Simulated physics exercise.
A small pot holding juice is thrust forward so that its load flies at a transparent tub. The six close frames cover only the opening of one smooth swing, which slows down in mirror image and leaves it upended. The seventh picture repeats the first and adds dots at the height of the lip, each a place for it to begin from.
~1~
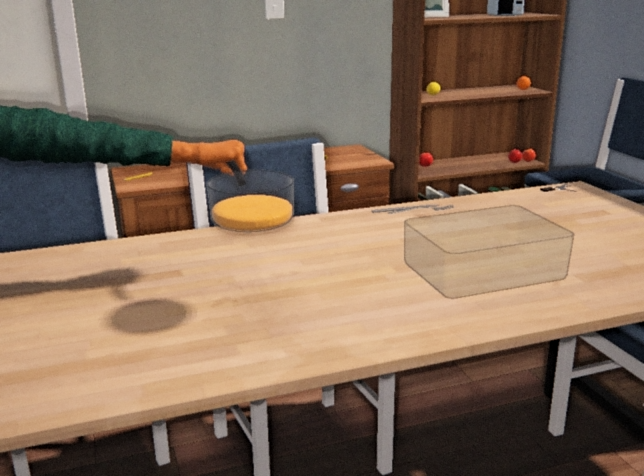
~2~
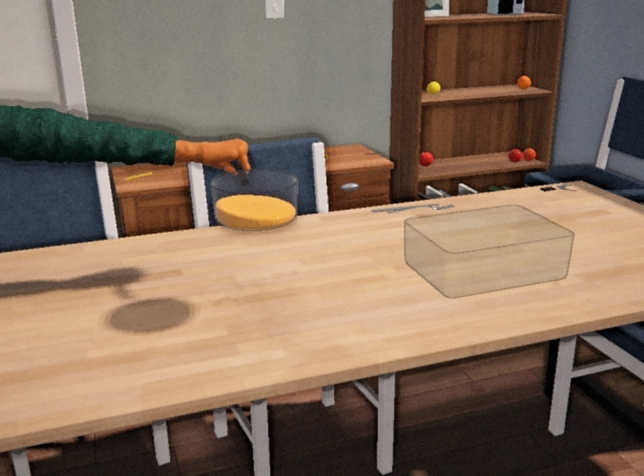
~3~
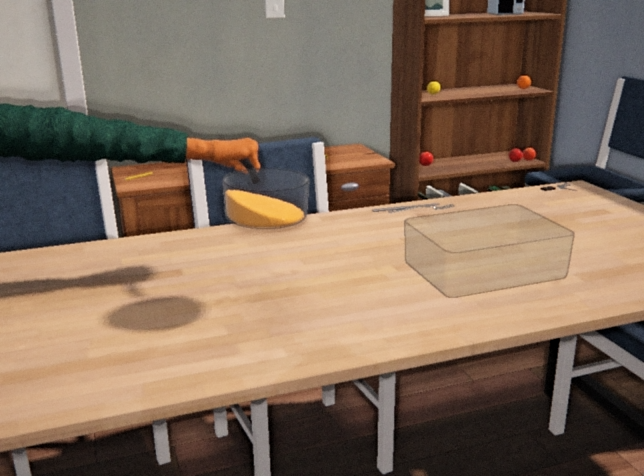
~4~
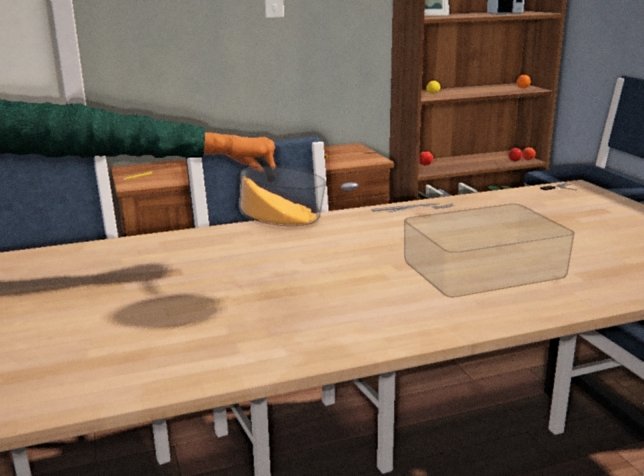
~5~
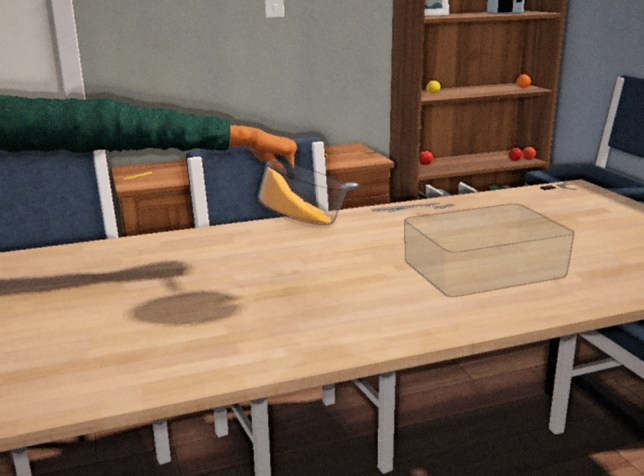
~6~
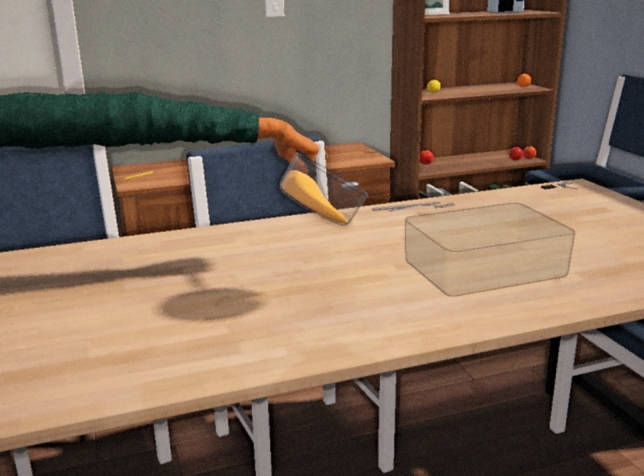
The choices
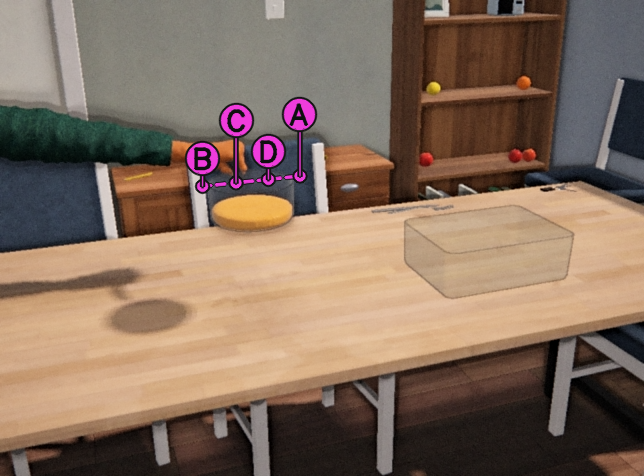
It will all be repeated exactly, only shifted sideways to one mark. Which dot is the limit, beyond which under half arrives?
I would pick spot D.
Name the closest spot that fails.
Spot C.
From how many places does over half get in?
Two of the four.
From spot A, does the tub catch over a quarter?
Yes, clearly.
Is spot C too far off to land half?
Yes, that goes wrong.
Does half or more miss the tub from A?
No, not at all.
On the marked copy, A at (299, 176); B at (202, 186); C at (236, 182); D at (268, 179).
Choosing A, about 79 % lands in the tub, 13 % falls short and 8 % goes beside or beyond.
Choosing B, about 13 % lands in the tub, 82 % falls short and 5 % goes beside or beyond.
Choosing C, about 33 % lands in the tub, 61 % falls short and 5 % goes beside or beyond.
Choosing D, about 63 % lands in the tub, 30 % falls short and 7 % goes beside or beyond.
